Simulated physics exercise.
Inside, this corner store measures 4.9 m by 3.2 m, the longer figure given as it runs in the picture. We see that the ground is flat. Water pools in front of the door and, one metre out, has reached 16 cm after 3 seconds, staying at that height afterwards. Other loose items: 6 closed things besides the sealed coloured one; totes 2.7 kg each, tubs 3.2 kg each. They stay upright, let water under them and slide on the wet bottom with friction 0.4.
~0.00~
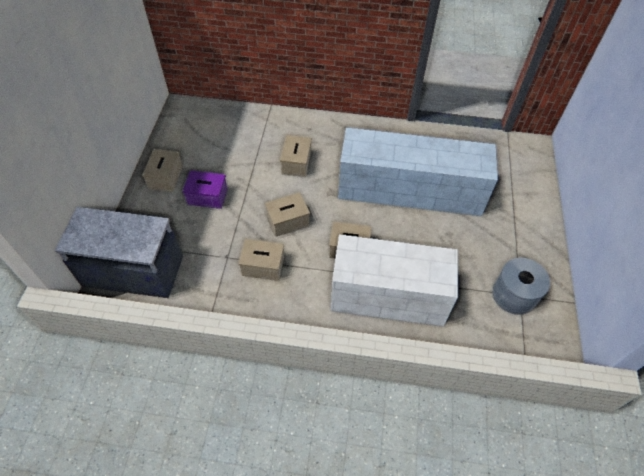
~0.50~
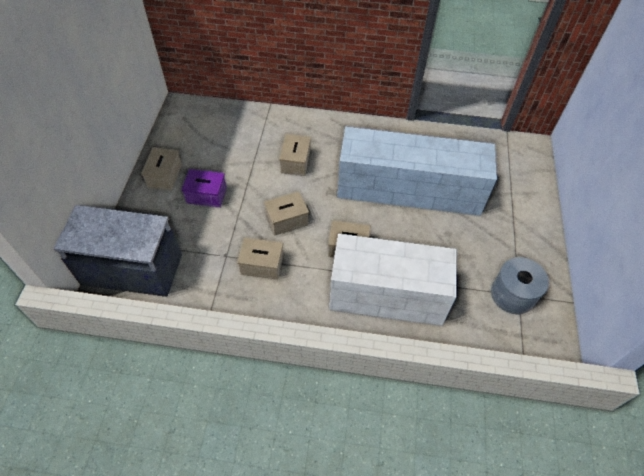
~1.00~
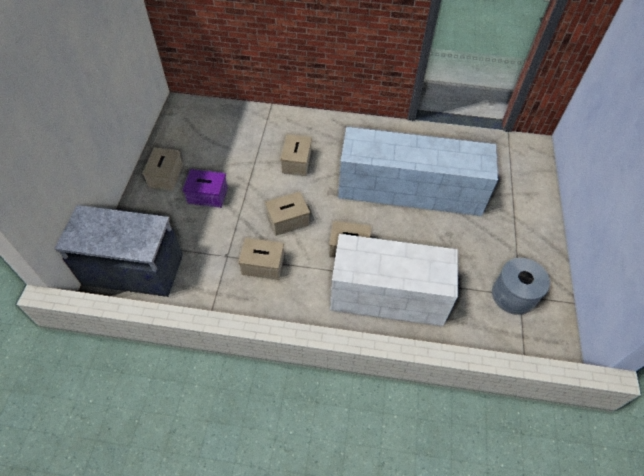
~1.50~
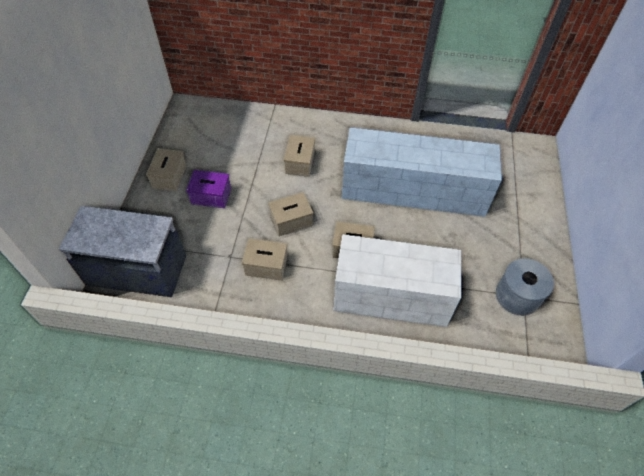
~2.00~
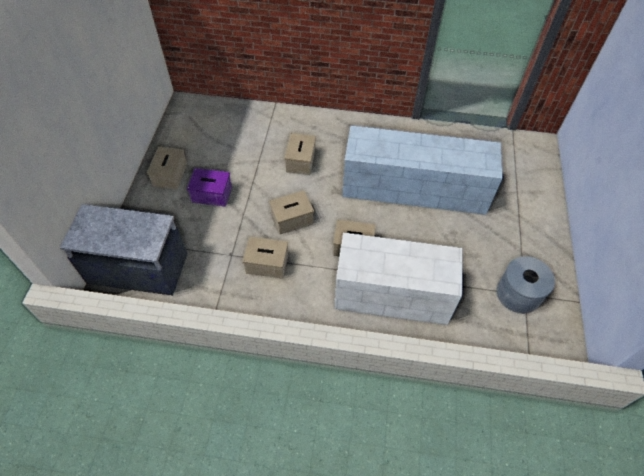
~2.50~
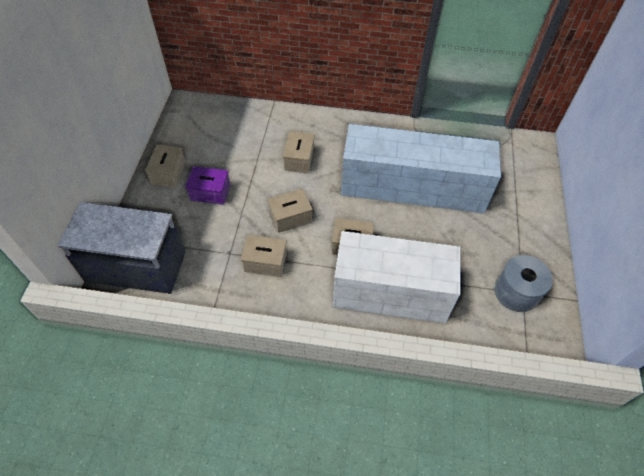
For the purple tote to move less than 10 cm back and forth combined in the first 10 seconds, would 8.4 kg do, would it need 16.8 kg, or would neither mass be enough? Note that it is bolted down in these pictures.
8.4 kg would do.
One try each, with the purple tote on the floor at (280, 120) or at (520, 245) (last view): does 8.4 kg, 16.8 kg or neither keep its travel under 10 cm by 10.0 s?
Taking the two spots in turn, only the heavier keeps it, then only the heavier keeps it.
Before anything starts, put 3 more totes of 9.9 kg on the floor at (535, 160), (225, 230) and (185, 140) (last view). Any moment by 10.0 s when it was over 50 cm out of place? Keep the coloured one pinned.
Taking them in turn, the first is inside the line, the second inside the line and the third beyond the line.
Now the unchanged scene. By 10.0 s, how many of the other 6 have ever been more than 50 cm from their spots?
The total is 3.
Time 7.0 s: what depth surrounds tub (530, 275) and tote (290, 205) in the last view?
5 and 0 cm.
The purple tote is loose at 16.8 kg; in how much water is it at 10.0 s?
Something like 4 centimetres.
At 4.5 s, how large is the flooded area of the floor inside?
4.5 m2.
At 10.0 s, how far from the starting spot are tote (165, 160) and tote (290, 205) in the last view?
First 100 cm, then 5 cm.
After 3.5 s the purple tote would be 0 cm from its start with 8.4 kg and 0 cm from its start with 16.8 kg; 0 cm of water round it then.
After 4.5 s the purple tote would be 0 cm from its start with 8.4 kg and 0 cm from its start with 16.8 kg; 0 cm of water round it then.
After 7.0 s the purple tote would be 0 cm from its start with 8.4 kg and 0 cm from its start with 16.8 kg; 2 cm of water round it then.
After 10.0 s the purple tote would be 0 cm from its start with 8.4 kg and 0 cm from its start with 16.8 kg; 4 cm of water round it then.
